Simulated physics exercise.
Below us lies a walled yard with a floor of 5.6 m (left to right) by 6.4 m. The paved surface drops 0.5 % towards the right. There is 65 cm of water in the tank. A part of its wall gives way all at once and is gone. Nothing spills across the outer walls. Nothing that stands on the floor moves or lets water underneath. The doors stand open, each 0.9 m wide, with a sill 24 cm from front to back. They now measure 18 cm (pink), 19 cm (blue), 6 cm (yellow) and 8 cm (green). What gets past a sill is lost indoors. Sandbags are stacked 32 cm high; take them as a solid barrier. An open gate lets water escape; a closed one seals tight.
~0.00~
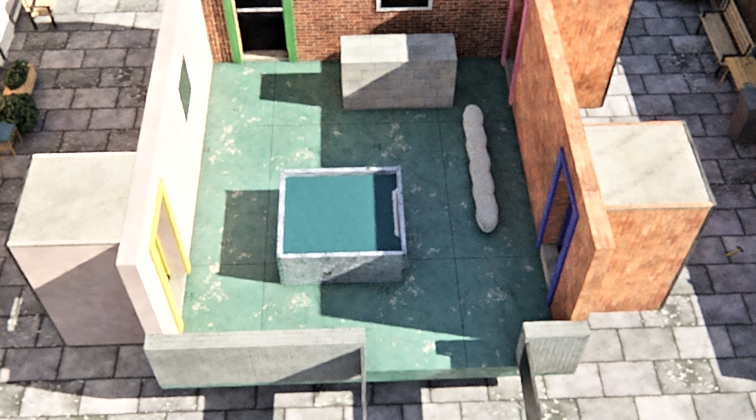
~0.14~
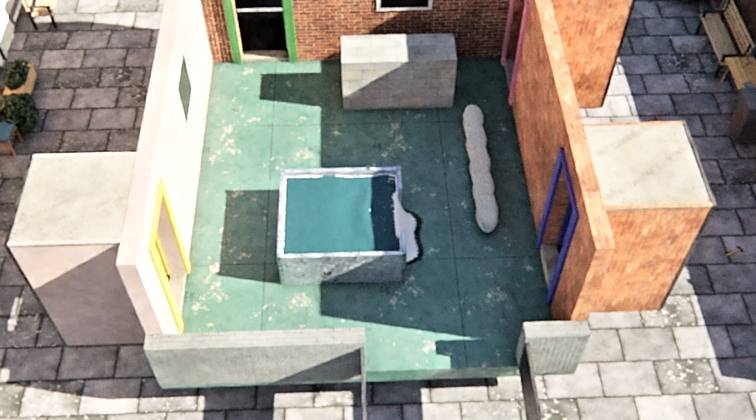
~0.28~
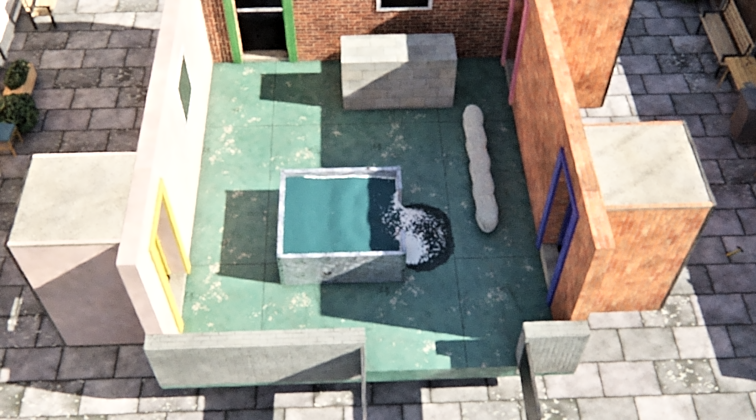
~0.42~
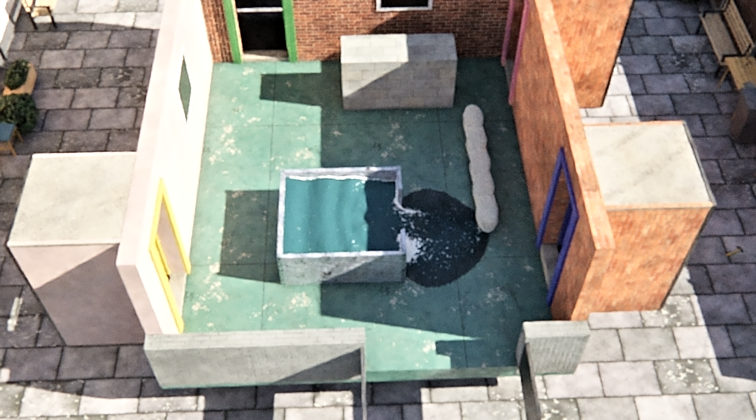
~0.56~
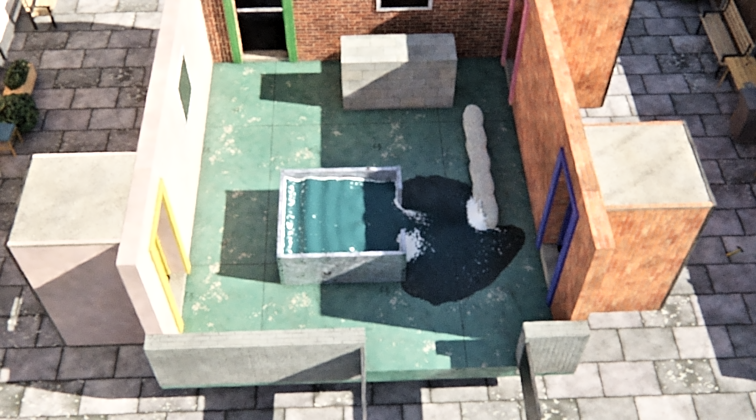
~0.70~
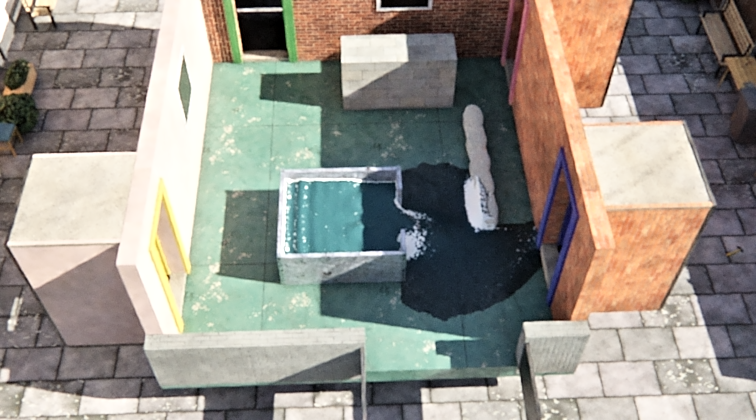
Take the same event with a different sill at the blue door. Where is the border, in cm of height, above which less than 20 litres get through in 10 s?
Close to 25 cm is just enough.
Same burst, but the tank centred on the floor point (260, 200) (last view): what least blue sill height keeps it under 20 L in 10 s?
About 10.0 cm.
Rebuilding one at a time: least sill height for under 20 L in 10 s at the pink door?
About 7.5 cm at pink.
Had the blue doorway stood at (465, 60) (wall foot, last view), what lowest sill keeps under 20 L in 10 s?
Roughly 8.0 cm.
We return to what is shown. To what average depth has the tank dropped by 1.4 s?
About 42 cm.
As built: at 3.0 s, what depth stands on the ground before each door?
In cm: Pink 3, blue 20, yellow 0, green 0.
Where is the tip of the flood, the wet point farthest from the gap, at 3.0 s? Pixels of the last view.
At about (503, 60).
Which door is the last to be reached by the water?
Last comes the green one.
After 1.4 s water covers 20 % of the floor, deepest (37 cm) near (468, 216); 27 cm at the blue door, 9 litres in over its 19 cm sill.
After 3.0 s water covers 45 % of the floor, deepest (28 cm) near (559, 350); 20 cm at the blue door, 60 litres in over its 19 cm sill.
After 10.0 s water covers 95 % of the floor, deepest (8 cm) near (510, 150); 7 cm at the blue door, 64 litres in over its 19 cm sill.
At the blue door as built, the water arrived by 0.8 s and peaked near 28 cm at 1.8 s.
With a sill of 22.5 cm, 35 litres would have come in within the 10 s; with 30.5 cm, 4 litres. So under 20 litres takes about 25 cm.
